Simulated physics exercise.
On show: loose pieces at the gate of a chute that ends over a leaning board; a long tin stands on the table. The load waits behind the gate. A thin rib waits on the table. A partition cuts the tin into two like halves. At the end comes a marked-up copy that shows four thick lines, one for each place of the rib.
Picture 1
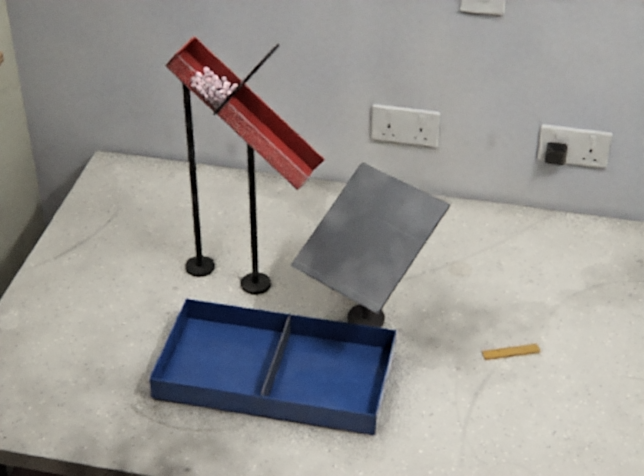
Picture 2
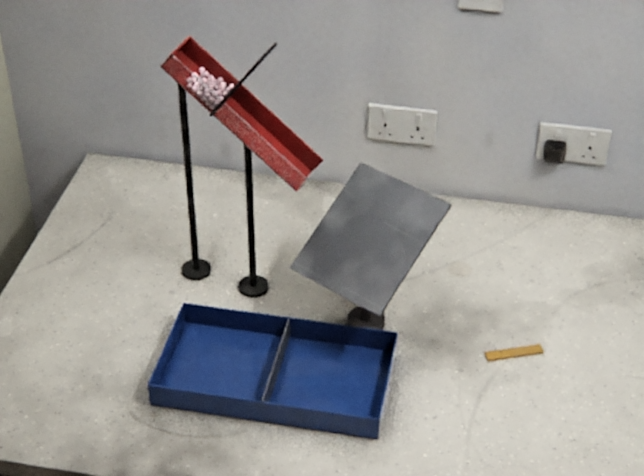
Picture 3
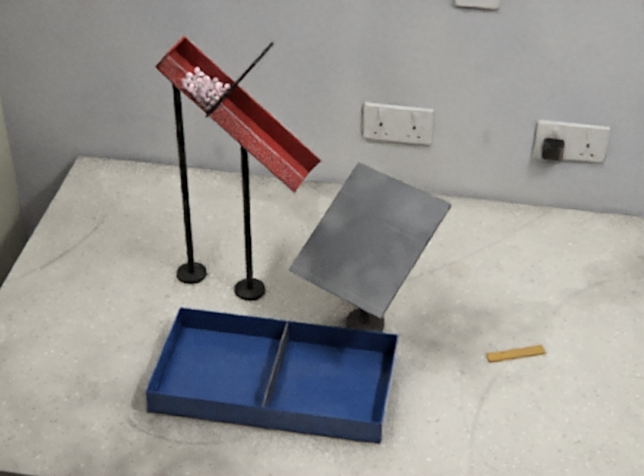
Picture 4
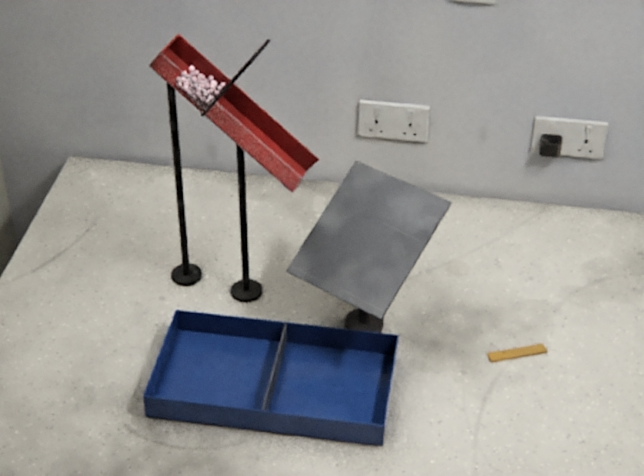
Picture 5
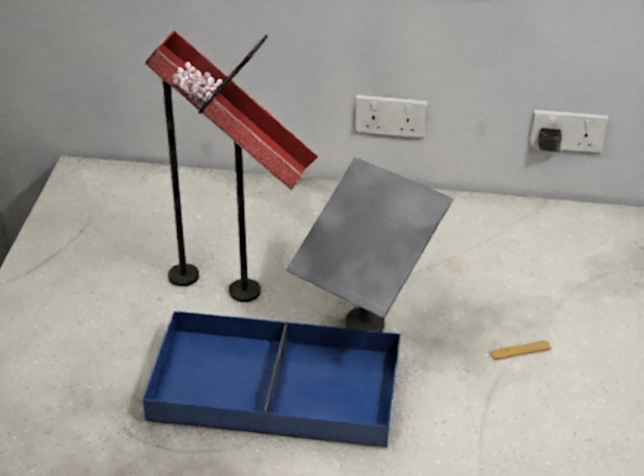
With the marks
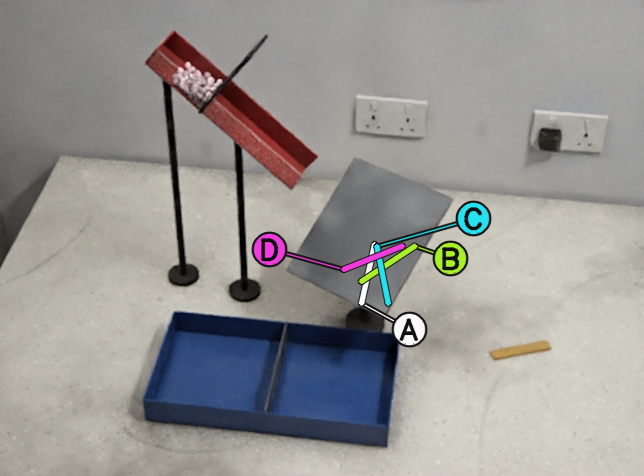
Only the camera moves, drifting slightly so that the view shifts a little, while the pinkish-white pieces stay bunched behind a dark gate in the sloping red chute. The chute stands on two black posts at the left of a pale tabletop, seen from above against a grey wall with sockets. A tilted grey board stands right of it, behind a divided blue tin, with a small yellowish strip lying at right.
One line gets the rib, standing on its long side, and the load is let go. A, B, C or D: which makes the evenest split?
The best line is D.
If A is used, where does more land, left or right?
Right.
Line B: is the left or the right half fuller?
More lands on the right.
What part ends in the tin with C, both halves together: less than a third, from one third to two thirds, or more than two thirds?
It is from one third to two thirds.
On the marked copy, line A from (374, 244) to (361, 303); line B from (414, 246) to (361, 281); line C from (376, 246) to (388, 303); line D from (402, 246) to (343, 269).
If A is chosen, of what is caught, roughly a quarter in the left half, the larger part in the right.
If B is chosen, of what is caught, about a tenth in the left half, the larger part in the right.
If C is chosen, of what is caught, about a tenth in the left half, the larger part in the right.
If D is chosen, of what is caught, roughly two thirds in the left half, roughly a third in the right.
